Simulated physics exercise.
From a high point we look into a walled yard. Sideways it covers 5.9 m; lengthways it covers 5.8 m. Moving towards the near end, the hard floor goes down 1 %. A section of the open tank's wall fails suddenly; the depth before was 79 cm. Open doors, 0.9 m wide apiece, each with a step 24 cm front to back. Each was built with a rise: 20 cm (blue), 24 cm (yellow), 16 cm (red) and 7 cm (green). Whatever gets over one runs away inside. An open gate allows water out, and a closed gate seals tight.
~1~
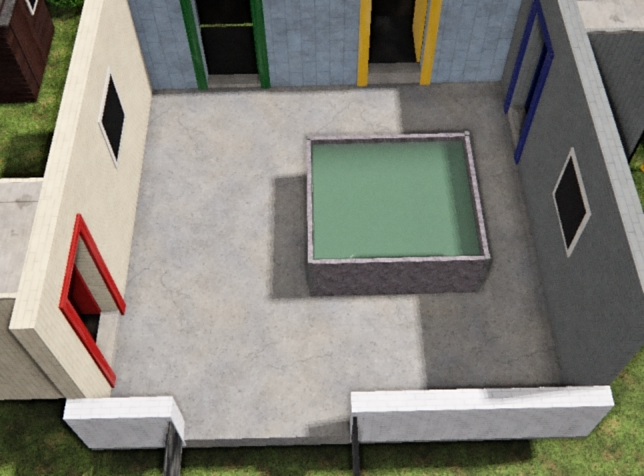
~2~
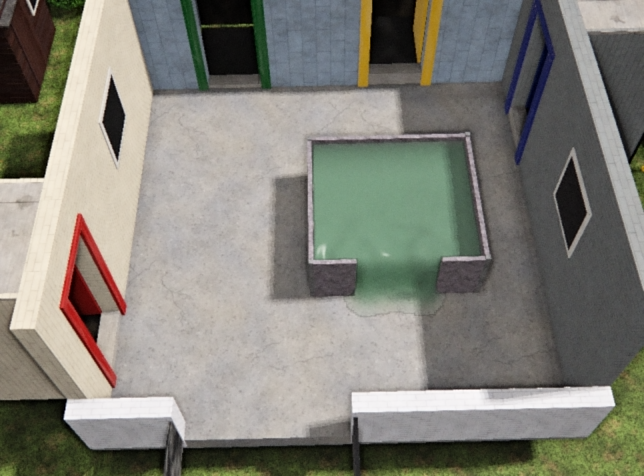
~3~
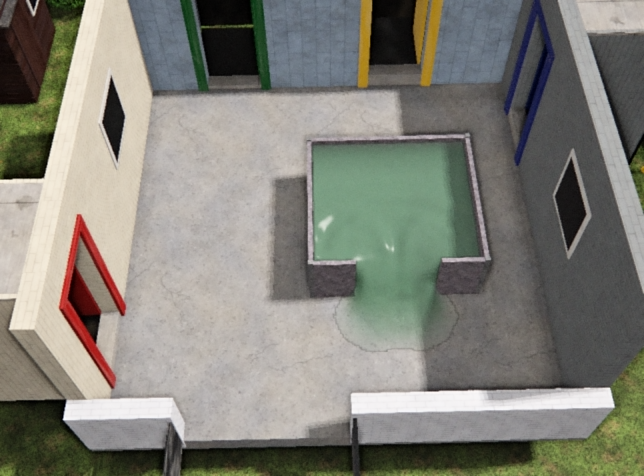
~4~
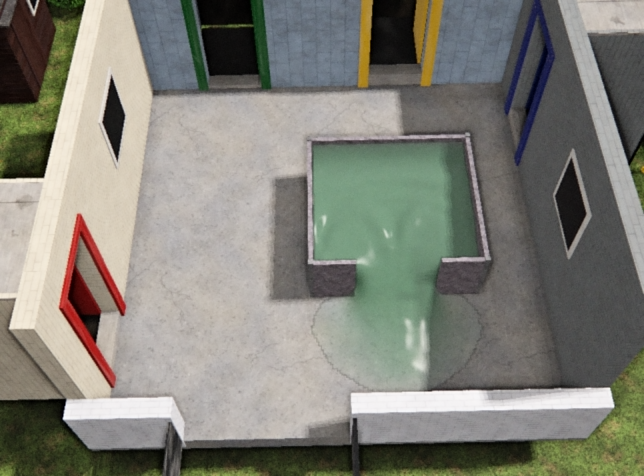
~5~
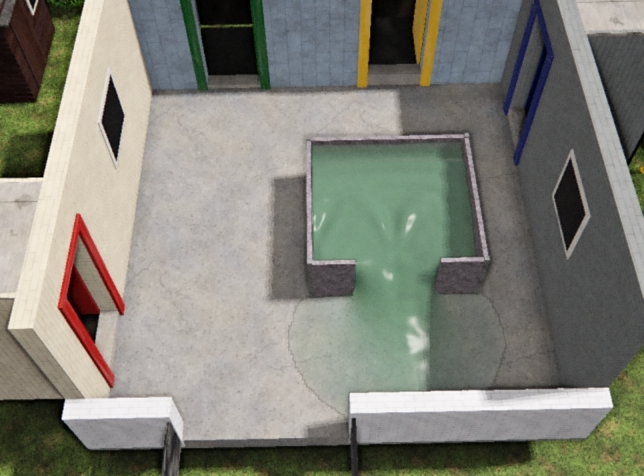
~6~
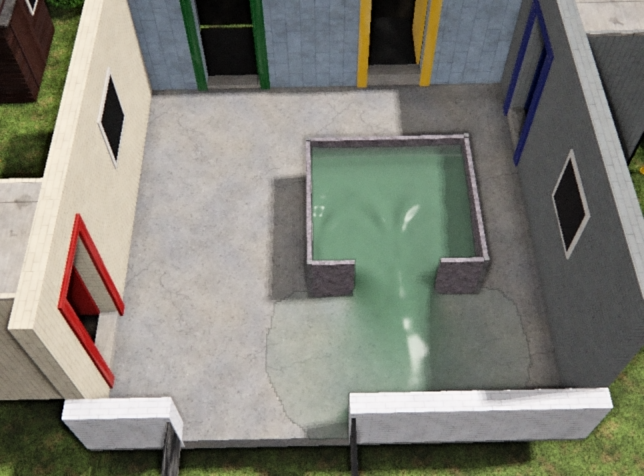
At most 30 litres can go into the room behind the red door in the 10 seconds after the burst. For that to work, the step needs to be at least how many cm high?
At least about 9 cm high.
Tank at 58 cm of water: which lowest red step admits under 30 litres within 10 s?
The step needs to be some 5.5 cm.
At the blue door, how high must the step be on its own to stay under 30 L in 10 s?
Blue door, minimum about 7.5 cm.
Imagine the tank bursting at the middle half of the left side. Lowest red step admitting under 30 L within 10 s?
Then 19 cm.
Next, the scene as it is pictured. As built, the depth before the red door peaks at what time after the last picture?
At roughly 2.8 s.
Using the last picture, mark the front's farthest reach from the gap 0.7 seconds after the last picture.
Around pixel (205, 421).
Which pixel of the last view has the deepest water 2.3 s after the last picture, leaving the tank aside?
Near pixel (558, 414).
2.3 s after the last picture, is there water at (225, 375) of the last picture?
At that moment it's submerged.
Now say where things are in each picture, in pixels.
In the first picture, still water, 79 cm deep, in the open tank at (393, 198); the red door at (98, 311) is dry.
In the second picture, the front is at (361, 311), 0.3 m from the gap at (396, 281); 0.2 m2 of floor is wet, 79 cm left at the back.
In the third picture, water pours out at (396, 283) and has run 0.8 m, to (367, 344); about 13 cm deep outside, 79 cm at the back.
In the fourth picture, the front is at (379, 386), 1.4 m from the gap at (395, 283); 2.3 m2 of floor is wet, 77 cm left at the back.
In the fifth picture, the gap is at (394, 283), the front 1.8 m out at a hidden place; the back of the open tank holds 68 cm.
In the sixth picture, the front is at a hidden place, 2.1 m from the gap at (394, 282); 5.2 m2 of floor is wet, 66 cm left at the back; the red door at (96, 311), 3.9 m from the gap, is still 2.2 m from the nearest water.
Then, 0.7 s after the last picture water covers 20 % of the floor, deepest (56 cm) near (558, 414); it has not reached the red door.
Then, 2.3 s after the last picture water covers 40 % of the floor, deepest (38 cm) near (558, 414); 9 cm at the red door, 0 litres in over its 16 cm step.
Then, 9.3 s after the last picture water covers 95 % of the floor, deepest (12 cm) near (389, 417); 7 cm at the red door, 0 litres in over its 16 cm step.
At the red door as built, the water peaked near 13 cm, 2.9 s after the last picture.
Run again over the same 10 s with other heights there, 40 litres in over 8 cm, 15 litres over 10.5 cm. The limit of 30 litres is kept from about 9 cm up.
